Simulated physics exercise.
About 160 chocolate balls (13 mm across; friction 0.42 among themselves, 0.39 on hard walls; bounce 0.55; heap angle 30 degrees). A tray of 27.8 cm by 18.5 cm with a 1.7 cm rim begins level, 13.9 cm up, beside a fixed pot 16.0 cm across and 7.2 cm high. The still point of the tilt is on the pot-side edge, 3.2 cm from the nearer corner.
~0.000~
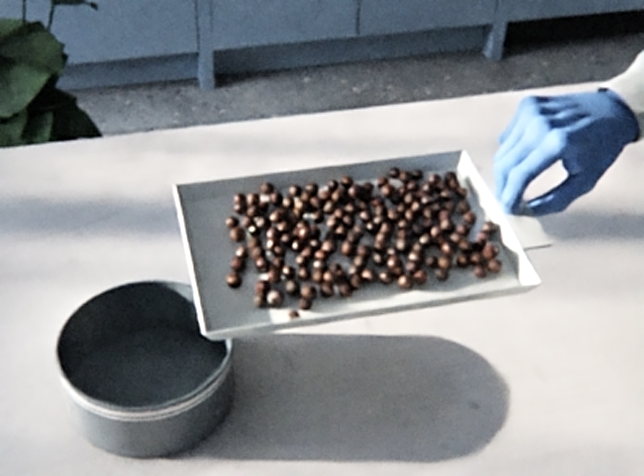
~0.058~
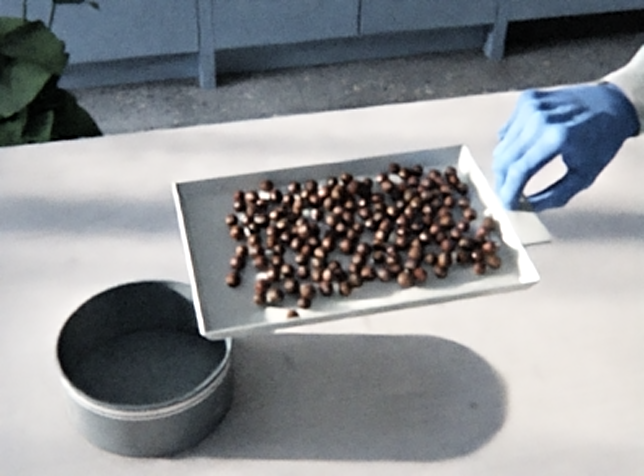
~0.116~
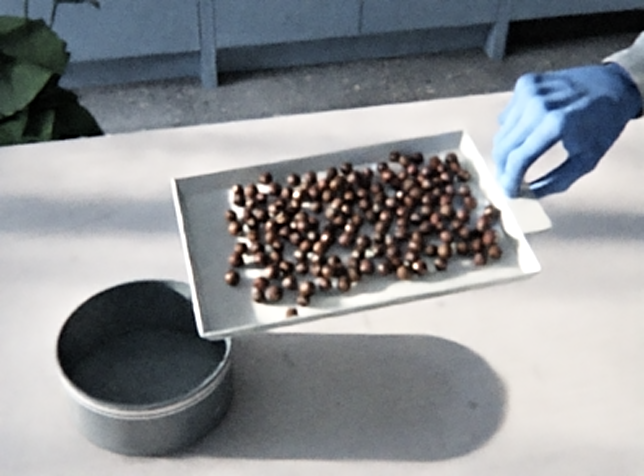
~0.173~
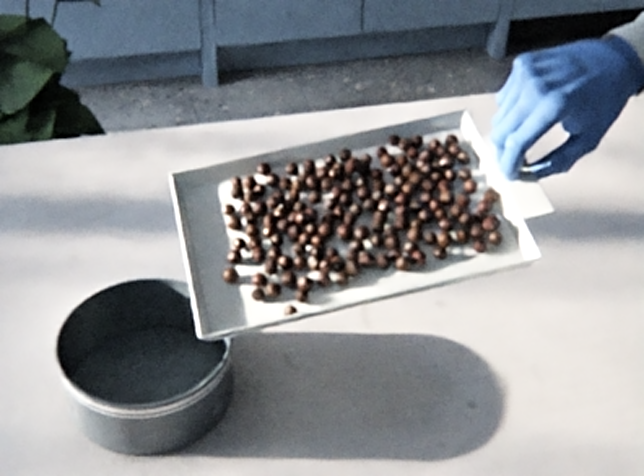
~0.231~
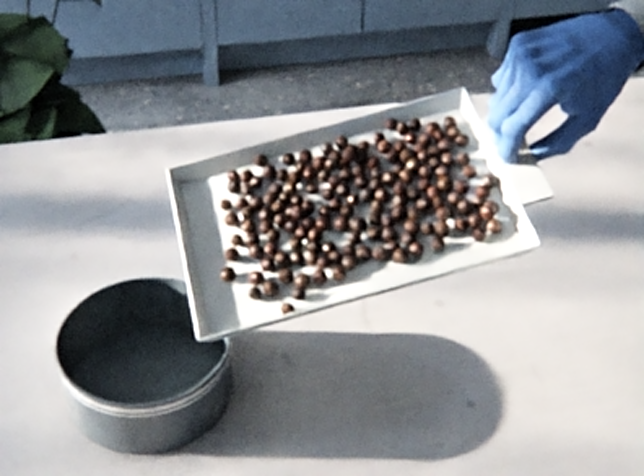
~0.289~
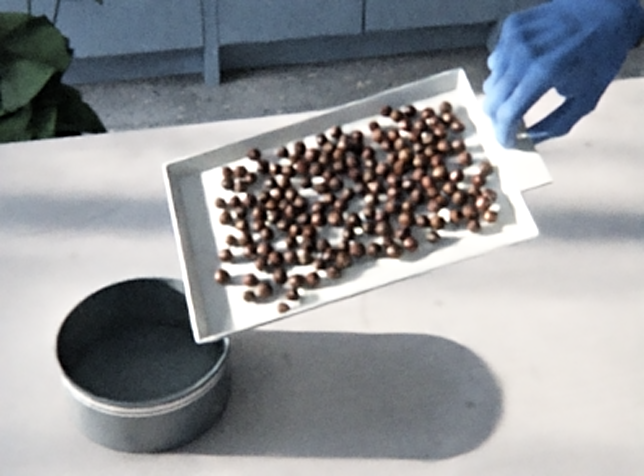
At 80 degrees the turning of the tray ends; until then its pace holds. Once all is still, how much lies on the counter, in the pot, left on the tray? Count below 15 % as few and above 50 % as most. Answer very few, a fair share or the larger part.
Counter: The larger part, pot: A fair share, tray: Very few.
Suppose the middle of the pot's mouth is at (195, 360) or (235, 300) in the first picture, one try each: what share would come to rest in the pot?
About 70 and 0 per cent.
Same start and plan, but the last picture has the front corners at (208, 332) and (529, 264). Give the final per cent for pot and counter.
Pot 0, counter 100.
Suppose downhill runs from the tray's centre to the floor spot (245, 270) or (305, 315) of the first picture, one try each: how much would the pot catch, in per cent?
About 75 and 10 per cent.
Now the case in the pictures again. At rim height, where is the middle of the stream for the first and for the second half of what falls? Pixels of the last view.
First near (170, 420), later near (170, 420).
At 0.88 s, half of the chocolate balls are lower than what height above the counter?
About 12 cm.
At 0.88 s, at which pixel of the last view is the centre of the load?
Around (182, 348).
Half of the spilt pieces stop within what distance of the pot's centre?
Some 20 cm.
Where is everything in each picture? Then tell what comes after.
The first picture shows tray tilt 0 degrees, front corners at (212, 325) and (530, 278); middle of the pieces at (359, 231); pot at (145, 340).
The second picture shows tray tilt 1 degrees, front corners at (211, 325) and (529, 275); middle of the pieces at (359, 228).
The third picture shows tray tilt 5 degrees, front corners at (210, 327) and (530, 265), lowest corner left front; middle of the pieces at (358, 220).
The fourth picture shows tray tilt 9 degrees, front corners at (208, 328) and (530, 252), lowest corner left front; middle of the pieces at (357, 210).
The fifth picture shows tray tilt 14 degrees, front corners at (206, 330) and (529, 240), lowest corner left front; middle of the pieces at (354, 200).
The sixth picture shows tray tilt 19 degrees, front corners at (205, 332) and (526, 229), lowest corner left front; middle of the pieces at (348, 194); pot at (143, 336). The tray's pace is about 85 degrees a second.
After 0.65 s, tilt 49 degrees; the tray holds 90 %, the pot 0 %.
After 0.88 s, tilt 68 degrees; the tray holds 45 %, the pot 15 %.
After 1.23 s, tilt 80 degrees; the tray holds 0 %, the pot 30 %.
At rest (2.0 s), counter 65 %, pot 35 %, tray 0 %.
